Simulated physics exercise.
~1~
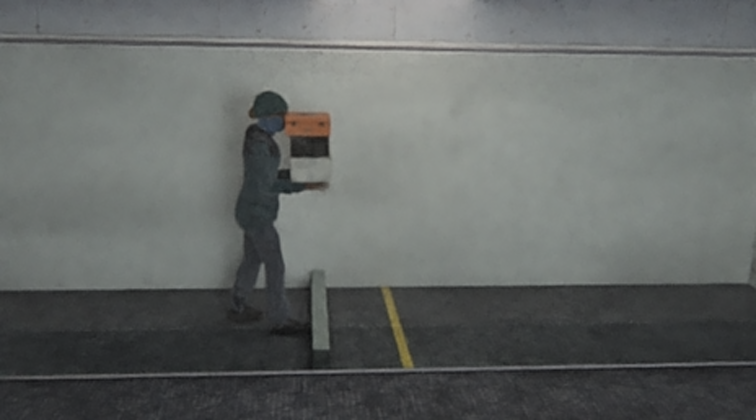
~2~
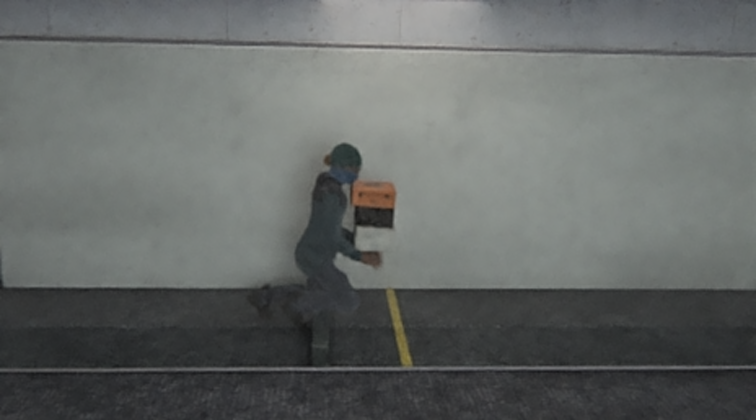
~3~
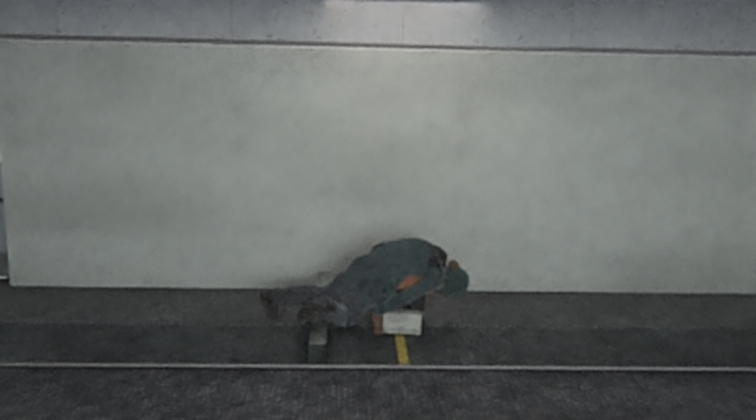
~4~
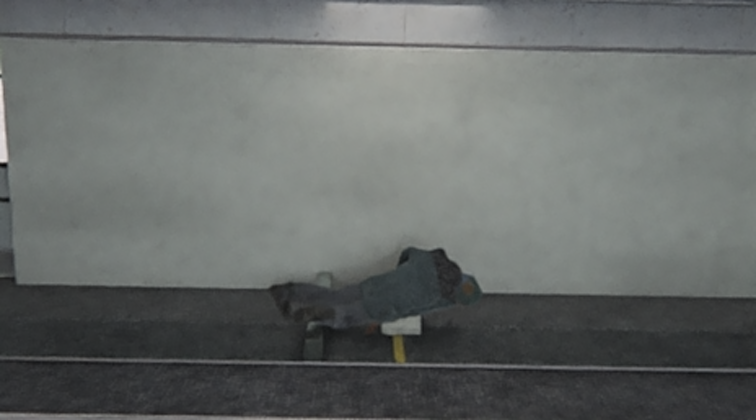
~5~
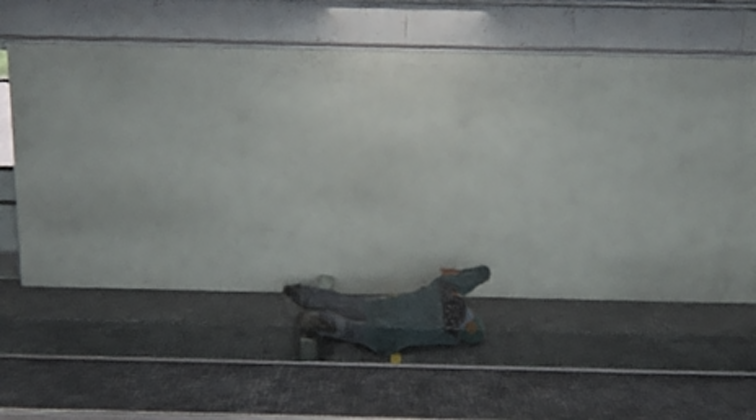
Courier carrying a stacked orange toolbox, black carton and white parcel pitching forward over a low rail and sprawling across a yellow line.
